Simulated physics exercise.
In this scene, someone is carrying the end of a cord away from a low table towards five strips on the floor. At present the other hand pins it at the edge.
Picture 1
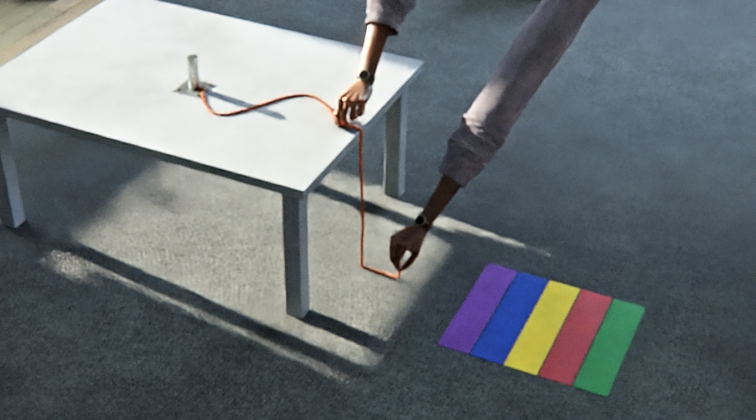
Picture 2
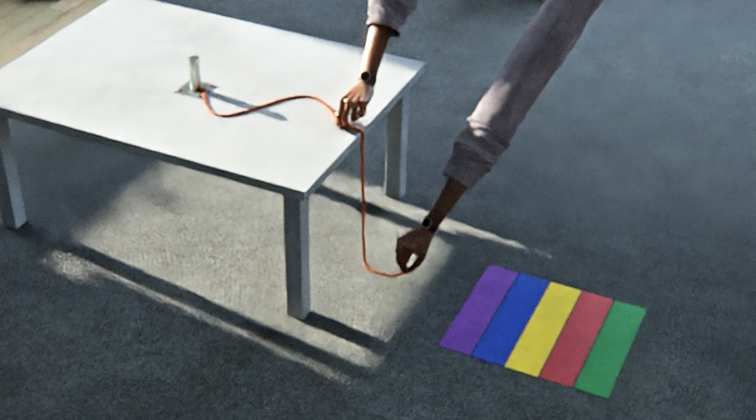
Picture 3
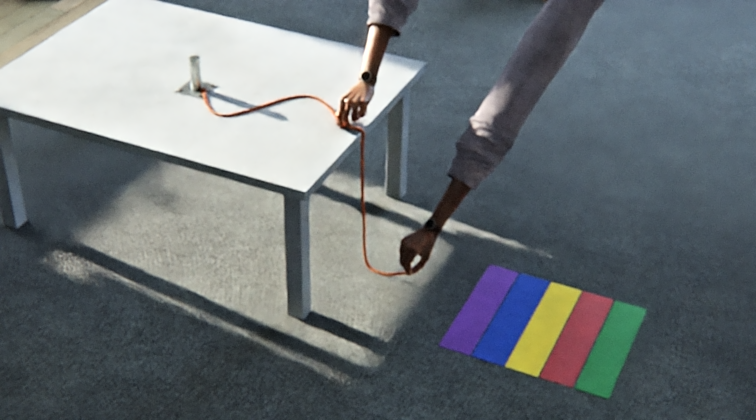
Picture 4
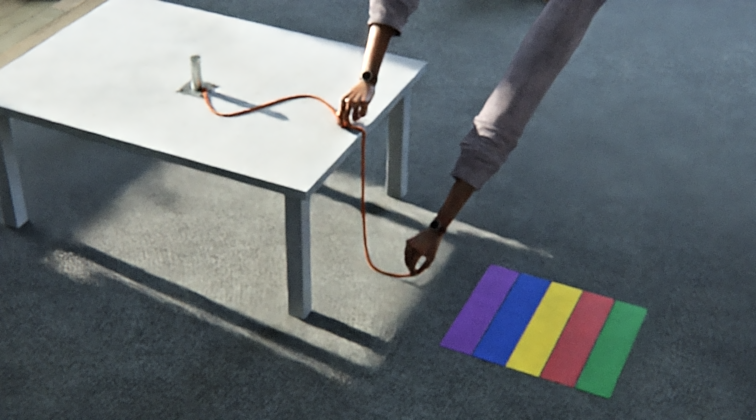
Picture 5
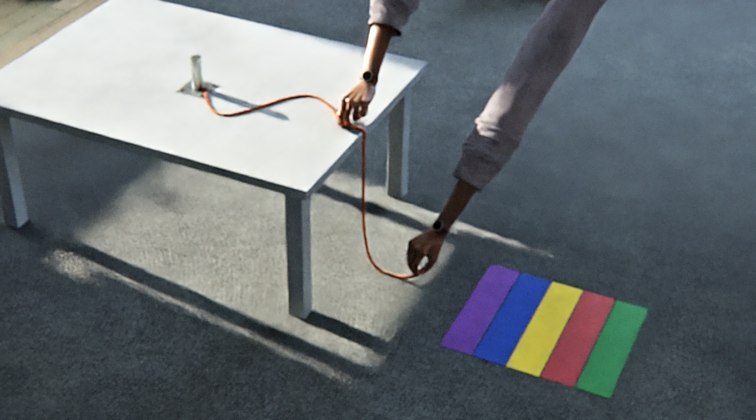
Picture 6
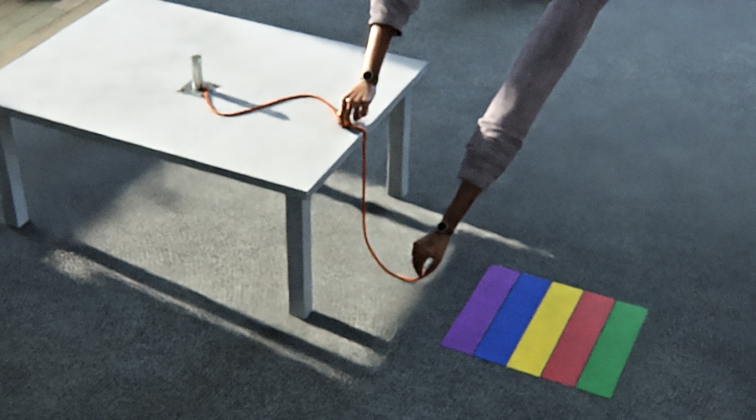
The clip opens on an orange cord running from a small post on a white table to its edge, where one hand pins it, while another hand holds the hanging end near the floor. The lower hand then moves slightly right, drawing the end a little closer to five coloured strips.
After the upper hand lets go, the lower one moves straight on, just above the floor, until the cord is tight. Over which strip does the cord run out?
Over the red strip.
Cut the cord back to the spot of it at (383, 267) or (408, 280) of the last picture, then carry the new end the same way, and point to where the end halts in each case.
Case by case it comes to about (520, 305) and then about (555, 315).
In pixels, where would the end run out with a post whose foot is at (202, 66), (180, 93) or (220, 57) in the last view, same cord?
In pixels, the answers are (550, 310), (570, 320) and (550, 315).
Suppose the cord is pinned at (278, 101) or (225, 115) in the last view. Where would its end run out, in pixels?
I'd put it around (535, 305) the first time and around (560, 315) the second.
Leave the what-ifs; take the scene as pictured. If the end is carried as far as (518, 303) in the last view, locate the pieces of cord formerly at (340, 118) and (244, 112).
Approx. (373, 157); approx. (270, 110).
Early on, end near (518, 303); over blue.
Midway, end near (559, 315); over yellow.
At the end of the slack, end near (583, 322); over red. The red one.
